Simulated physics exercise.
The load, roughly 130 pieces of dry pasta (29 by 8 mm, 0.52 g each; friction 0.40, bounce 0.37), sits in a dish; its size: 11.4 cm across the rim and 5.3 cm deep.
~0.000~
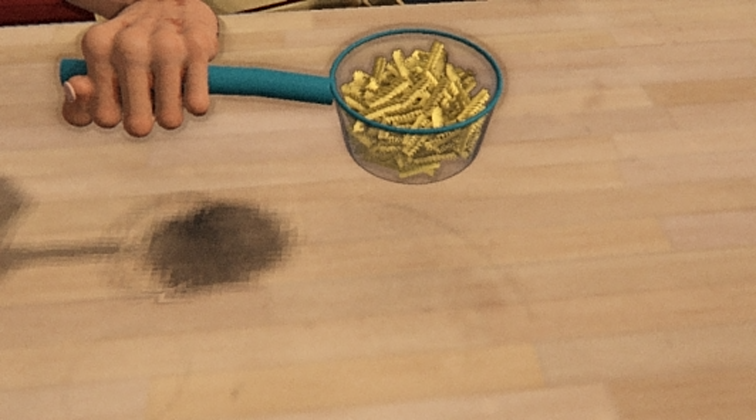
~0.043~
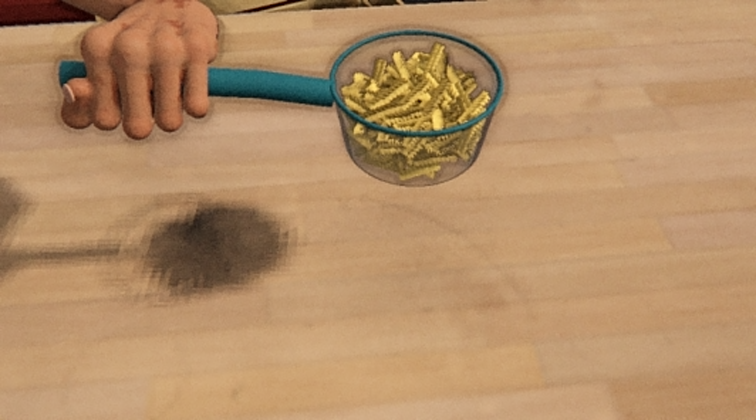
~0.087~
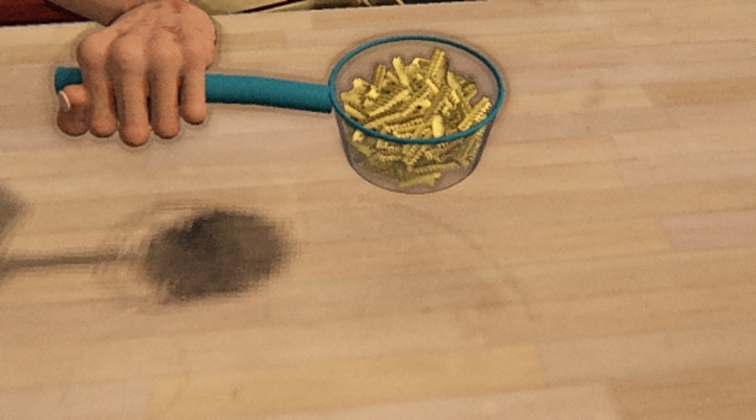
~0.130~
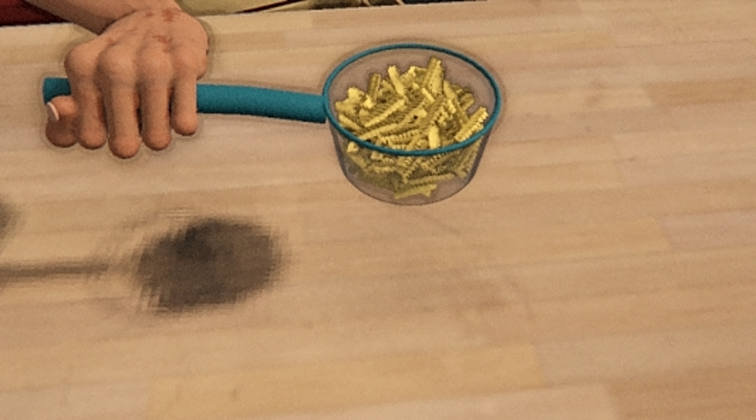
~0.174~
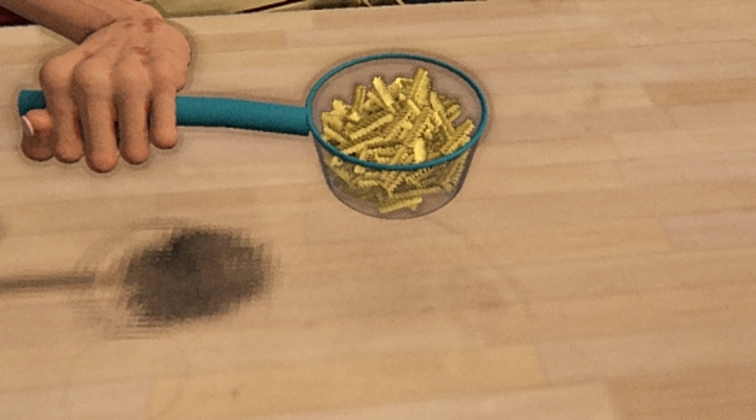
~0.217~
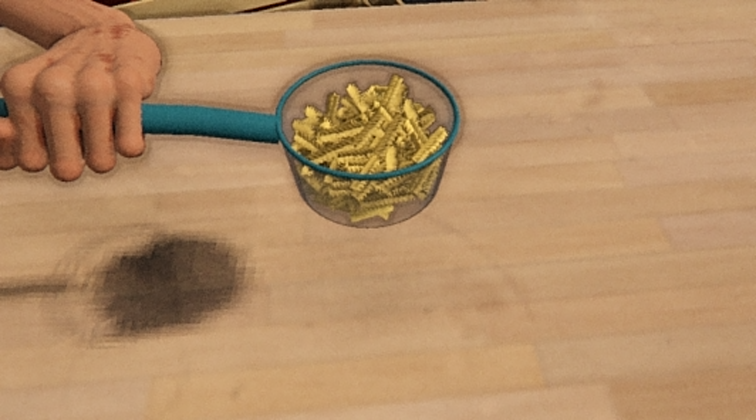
The clip opens on a hand gripping the teal handle of a clear, round dish filled with yellow spiral pasta above a pale wooden surface, with a blurry dark shape at lower left. The dish barely moves at first, then the hand draws it toward the viewer and increasingly left, keeping it level.
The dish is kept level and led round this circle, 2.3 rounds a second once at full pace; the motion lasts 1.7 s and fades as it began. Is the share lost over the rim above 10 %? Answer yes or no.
Share spilt, set against 10 %: No.
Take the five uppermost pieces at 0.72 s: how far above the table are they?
About 16 cm.
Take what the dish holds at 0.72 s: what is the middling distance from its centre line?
Roughly 3.5 cm.
After 0.72 s, dish 100 %; middle of the pieces not yet landed near (324, 139).
After 1.14 s, dish 100 %; middle of the pieces not yet landed near (332, 145).
After 1.52 s, dish 100 %; middle of the pieces not yet landed near (370, 151).
After 1.89 s, dish 100 %; middle of the pieces not yet landed near (311, 121).
By 2.1 s all is still; dish 100 %.
